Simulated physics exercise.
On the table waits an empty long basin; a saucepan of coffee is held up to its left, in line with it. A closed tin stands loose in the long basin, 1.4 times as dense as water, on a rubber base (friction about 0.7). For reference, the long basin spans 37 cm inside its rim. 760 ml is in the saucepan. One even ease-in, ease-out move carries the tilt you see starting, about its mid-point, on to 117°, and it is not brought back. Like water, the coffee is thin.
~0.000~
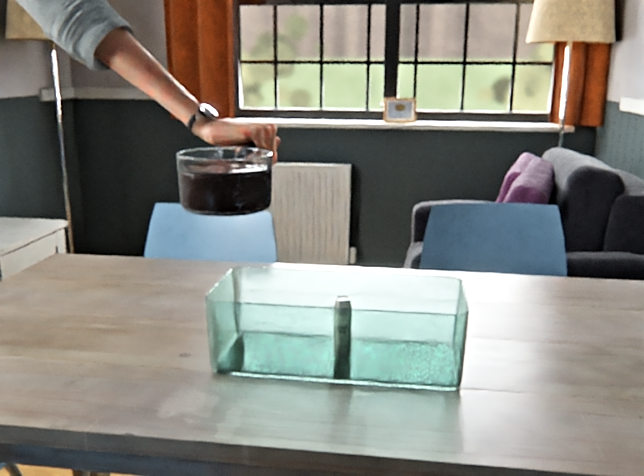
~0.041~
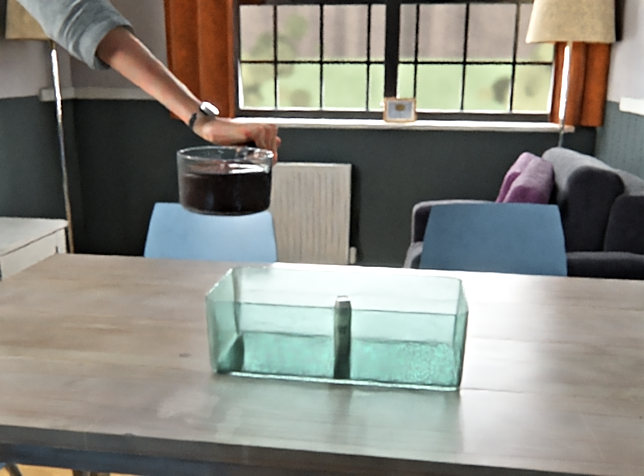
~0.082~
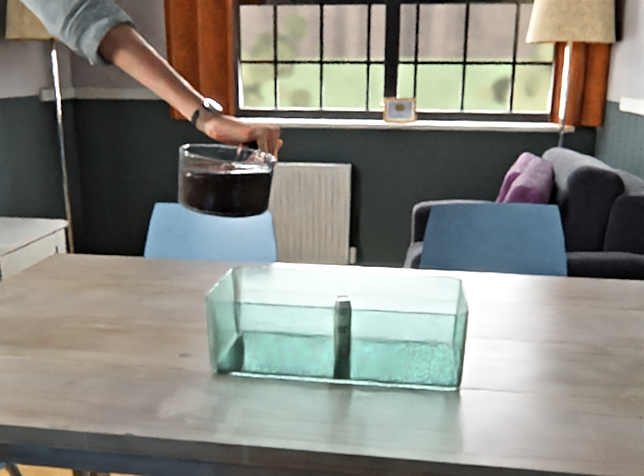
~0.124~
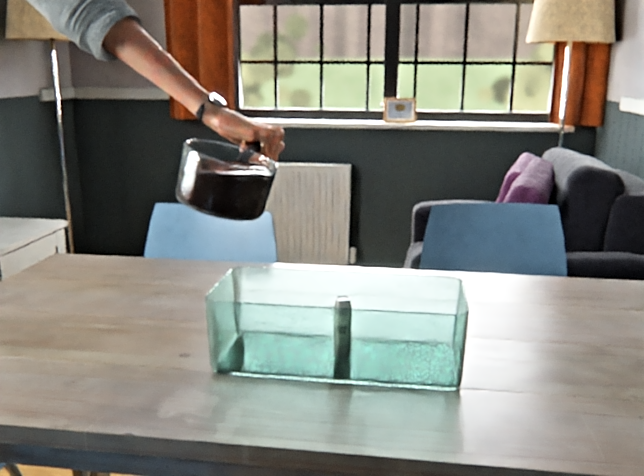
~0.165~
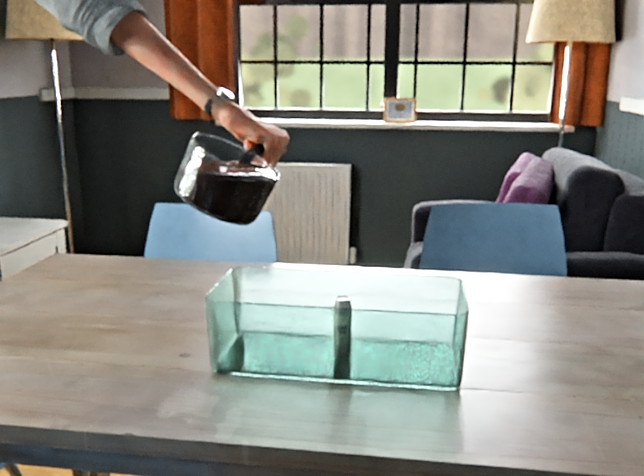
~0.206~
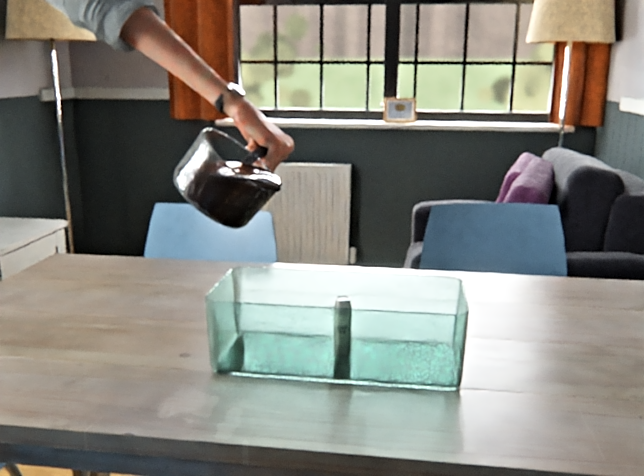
A hand holding a glass pan of dark coffee above a wooden table, tilting it rightward, left of a long greenish basin.
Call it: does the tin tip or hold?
It holds.
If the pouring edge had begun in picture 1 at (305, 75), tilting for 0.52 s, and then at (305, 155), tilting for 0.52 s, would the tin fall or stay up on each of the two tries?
The tin overturns the first time and overturns the second time.
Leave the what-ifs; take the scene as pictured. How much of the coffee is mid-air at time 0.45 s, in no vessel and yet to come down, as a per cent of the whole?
Near 50 in a hundred.
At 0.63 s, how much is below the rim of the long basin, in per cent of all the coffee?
The share is close to 90 percent.
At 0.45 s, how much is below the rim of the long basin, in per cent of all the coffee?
About 30%.
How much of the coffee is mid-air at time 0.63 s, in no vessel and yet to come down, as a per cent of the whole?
Close to 7 in every hundred parts.
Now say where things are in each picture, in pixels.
It leans 0°; its right rim is at (270, 156); the coffee meets the walls at (184, 166) and (269, 168); the long basin's rim runs from (219, 284) to (465, 296); the tin's top is at (343, 301), in the first picture.
It leans 2°; its right rim is at (271, 157); the coffee meets the walls at (185, 165) and (270, 169), in the second picture.
It leans 7°; its right rim is at (273, 162); the coffee meets the walls at (186, 165) and (271, 170), in the third picture.
It leans 16°; its right rim is at (275, 169); the coffee meets the walls at (186, 165) and (273, 172), in the fourth picture.
It leans 27°; its right rim is at (277, 179); the coffee meets the walls at (185, 166) and (277, 174), in the fifth picture.
It leans 40°; its right rim is at (276, 191); the coffee meets the walls at (182, 165) and (273, 180); 3 per cent is over the edge, in the sixth picture.
By 0.45 s the tilt is 112° and 20 per cent is still to pour; the tin stands where it began.
By 0.63 s the tilt is 117° and 2 per cent is still to pour; the tin stands where it began.
By 0.82 s the tilt is 117° and 0 per cent is still to pour; the tin stands where it began.
By 1.02 s the tilt is 117° and 0 per cent is still to pour; the tin stands where it began.
At rest the tin stands where it began.
